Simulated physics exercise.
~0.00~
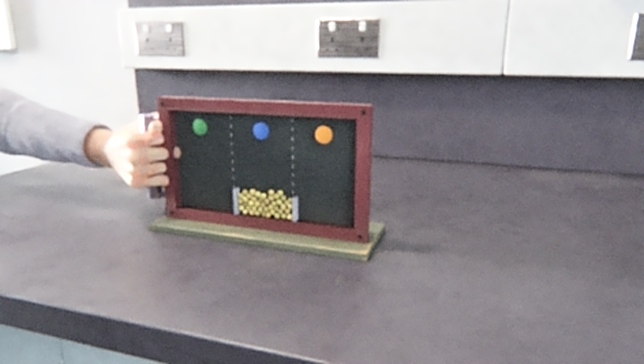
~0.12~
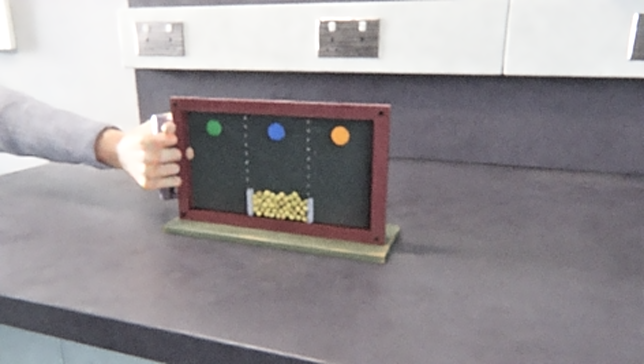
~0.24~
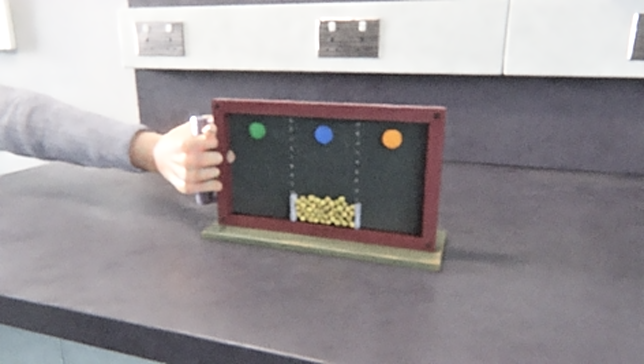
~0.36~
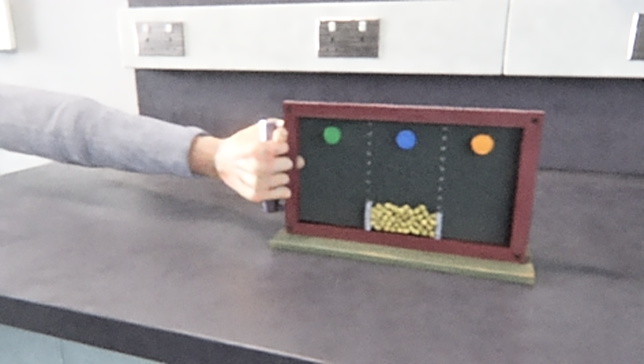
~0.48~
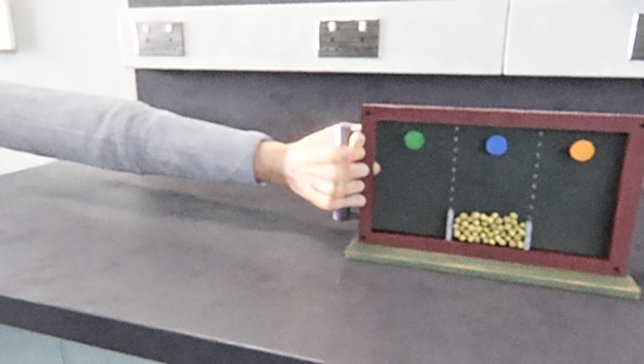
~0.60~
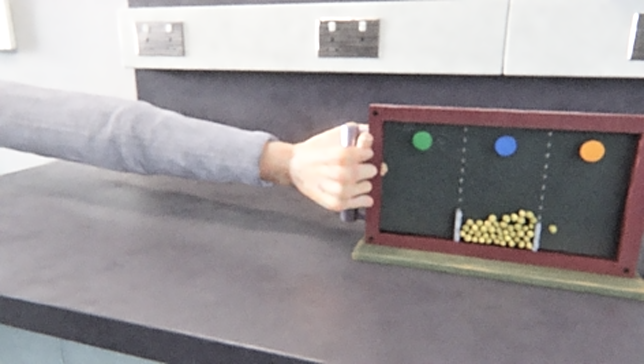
A hand in a grey sleeve grips the left end of a clear-fronted case with a dark red frame and pale greenish base, standing on a dark counter below a white rail with sockets, seen from a fixed view in front. Green, blue and orange dots run left to right across its black back, above dotted lines. Yellowish beans lie piled between two low walls under the blue dot. The hand pushes the case rightward, slowly, then faster. Finally it halts at the right, the pile heaped rightward and one bean beyond the right wall, beneath orange.
